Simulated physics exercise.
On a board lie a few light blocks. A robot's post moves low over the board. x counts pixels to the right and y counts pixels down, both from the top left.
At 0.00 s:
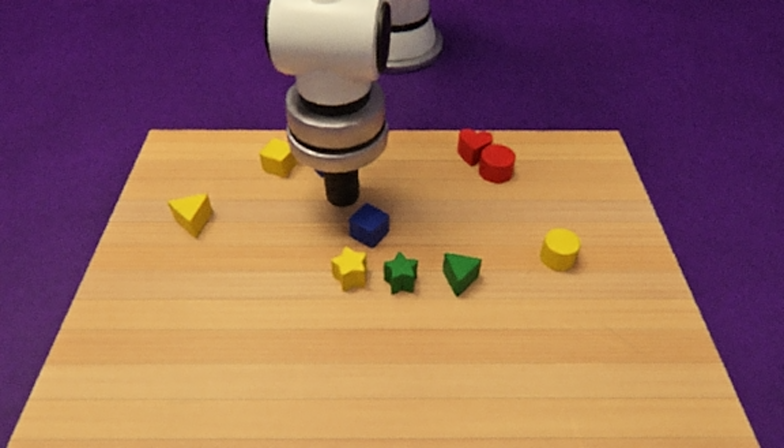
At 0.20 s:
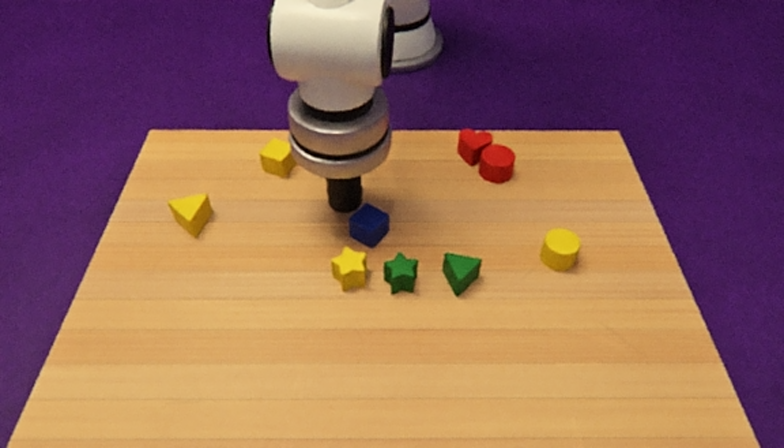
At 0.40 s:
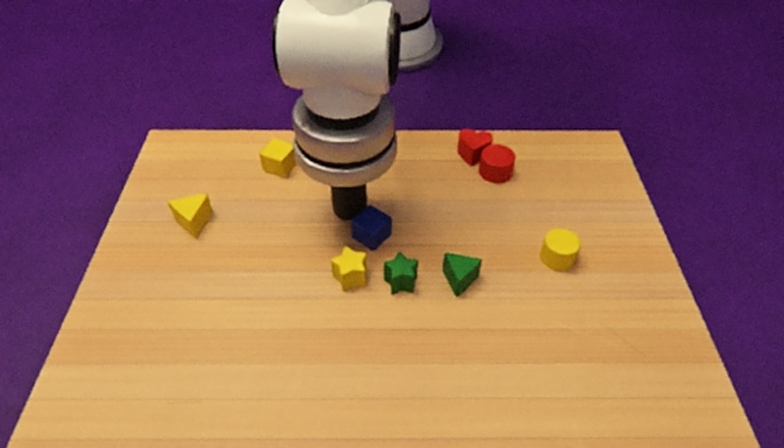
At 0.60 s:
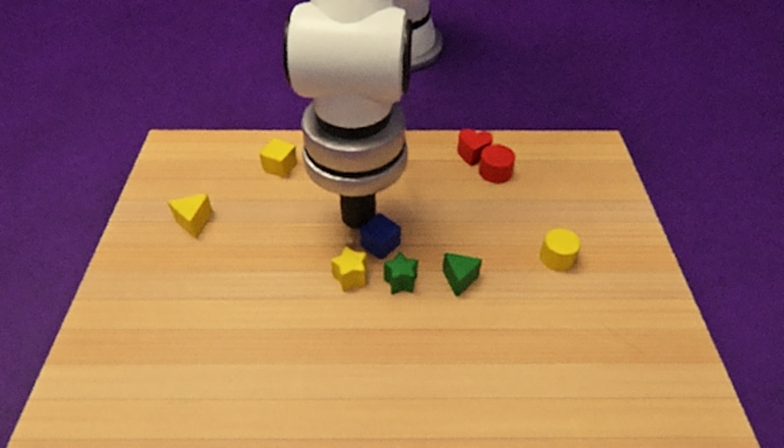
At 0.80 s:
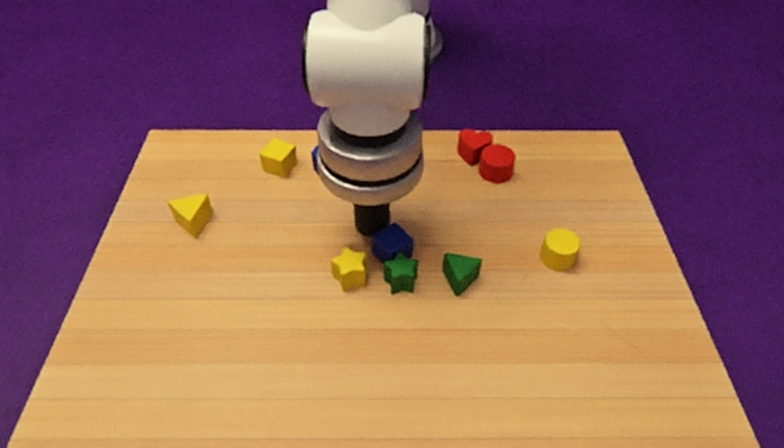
A light wooden board on a purple surface is seen from above at an angle, the view staying still. A white and grey robot arm with a dark post reaches over scattered blocks: yellow ones left, centre and right, two red at upper right, green ones near the middle, a blue one by the post. The post moves down and right, pushing the blue block a short way toward the green star.
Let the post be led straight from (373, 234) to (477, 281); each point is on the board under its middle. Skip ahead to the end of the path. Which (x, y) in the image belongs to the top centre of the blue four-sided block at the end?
Somewhere near (445, 280).
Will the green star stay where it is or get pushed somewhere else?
It will end up elsewhere.
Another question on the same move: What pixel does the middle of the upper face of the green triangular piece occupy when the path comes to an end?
The middle of its upper face will lie at (501, 286).
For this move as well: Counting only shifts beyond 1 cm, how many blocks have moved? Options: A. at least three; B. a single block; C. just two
Option A.
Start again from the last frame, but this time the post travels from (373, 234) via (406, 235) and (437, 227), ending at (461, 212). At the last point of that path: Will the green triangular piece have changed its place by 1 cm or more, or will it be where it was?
Well, the green triangular piece holds its place.
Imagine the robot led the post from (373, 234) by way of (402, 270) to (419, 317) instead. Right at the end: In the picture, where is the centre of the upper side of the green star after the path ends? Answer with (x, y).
It comes to (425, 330).
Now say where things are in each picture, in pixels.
In the first picture, post's lower end (343, 196); yellow star (350, 260); blue four-sided block (369, 216); green star (402, 265); green triangular piece (462, 263).
In the second picture, post (346, 202); blocks still.
In the third picture, post (350, 209); blue four-sided block (371, 218).
In the fourth picture, post (359, 217); blue four-sided block (380, 227).
In the fifth picture, post (372, 225); yellow star (350, 260); blue four-sided block (393, 237); green star (402, 265); green triangular piece (462, 263).
On the path given first. One third of the way, post (407, 240); blue four-sided block (425, 256), turned 20° clockwise; green star (410, 279), turned 70° clockwise.
Two thirds of the way, post (443, 255); blue four-sided block (442, 275), turned 45° clockwise; green star (412, 287), turned 110° clockwise; green triangular piece (473, 269), turned 25° clockwise.
At the end, post (479, 271); yellow star still; blue four-sided block (445, 280), turned 65° clockwise; green star (412, 287), turned 110° clockwise; green triangular piece (501, 286), turned 80° clockwise.
